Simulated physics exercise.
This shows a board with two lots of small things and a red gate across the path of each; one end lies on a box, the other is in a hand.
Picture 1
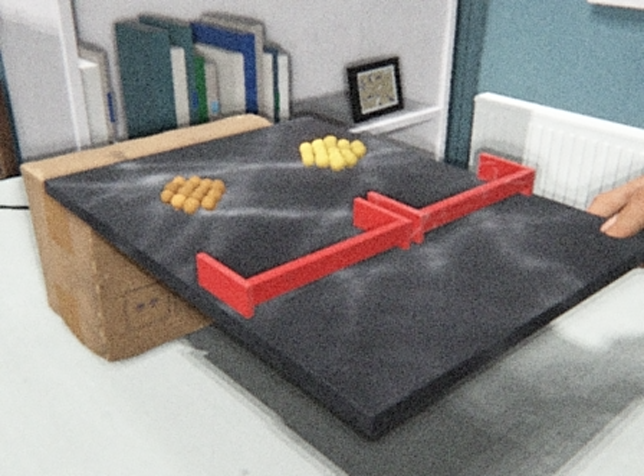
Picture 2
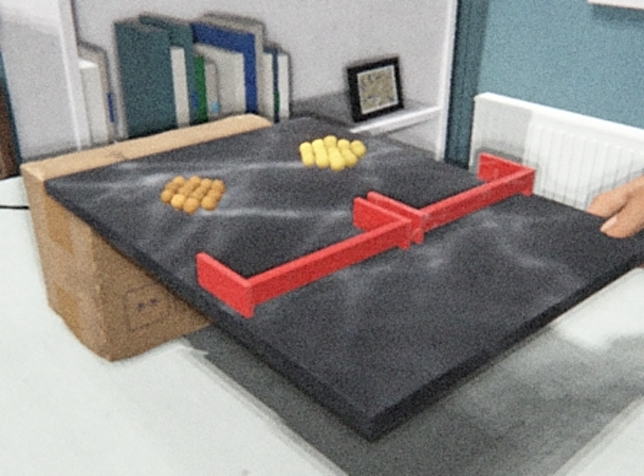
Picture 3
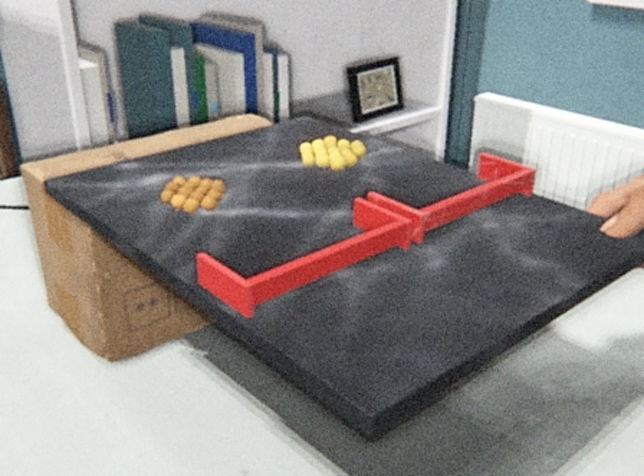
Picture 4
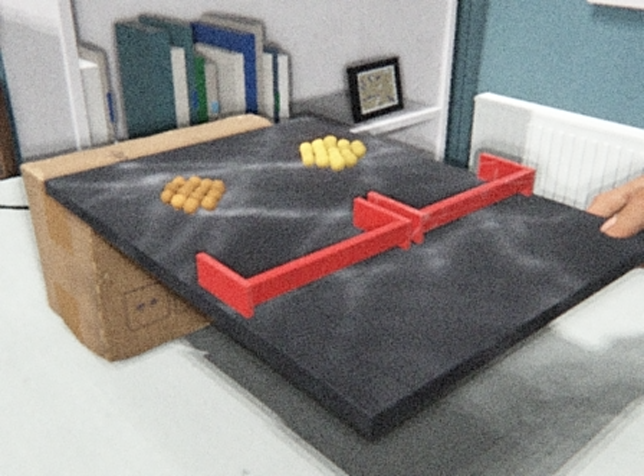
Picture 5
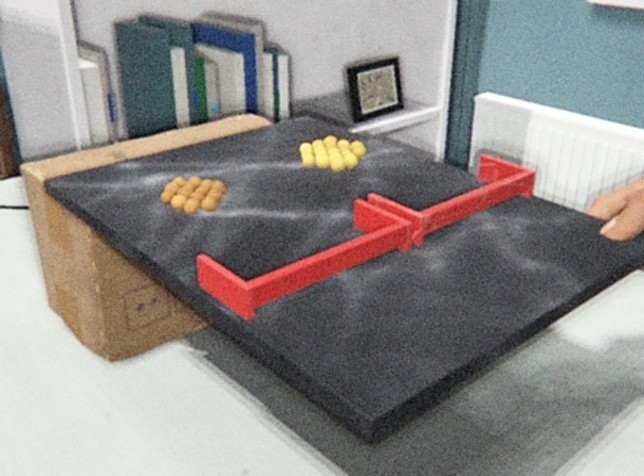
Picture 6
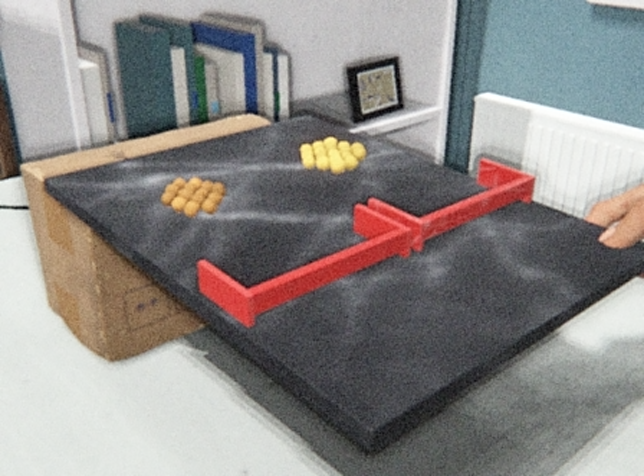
On a dark board propped on a box, two clusters of small pieces sit still.
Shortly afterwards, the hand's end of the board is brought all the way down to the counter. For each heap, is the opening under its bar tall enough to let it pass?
Nearer handful: No, it is stopped. Farther handful: No, it is stopped.
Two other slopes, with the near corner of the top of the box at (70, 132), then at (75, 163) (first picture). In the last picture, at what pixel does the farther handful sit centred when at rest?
(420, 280), then (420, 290).
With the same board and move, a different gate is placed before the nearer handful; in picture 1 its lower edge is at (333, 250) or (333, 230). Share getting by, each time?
Roughly 100 % and 100 %.
Then, 0.70 s later than the last frame, board sloping at 16°; nearer handful where it was; farther handful where it was.
Then, 1.31 s later than the last frame, board sloping at 28°; nearer handful has reached its gate; farther handful has reached its gate.
Then, 1.83 s later than the last frame, board resting at 28°; nearer handful has reached its gate; farther handful has reached its gate.
When it is over, board resting at 28°; nearer handful gathered behind its gate; farther handful gathered behind its gate.
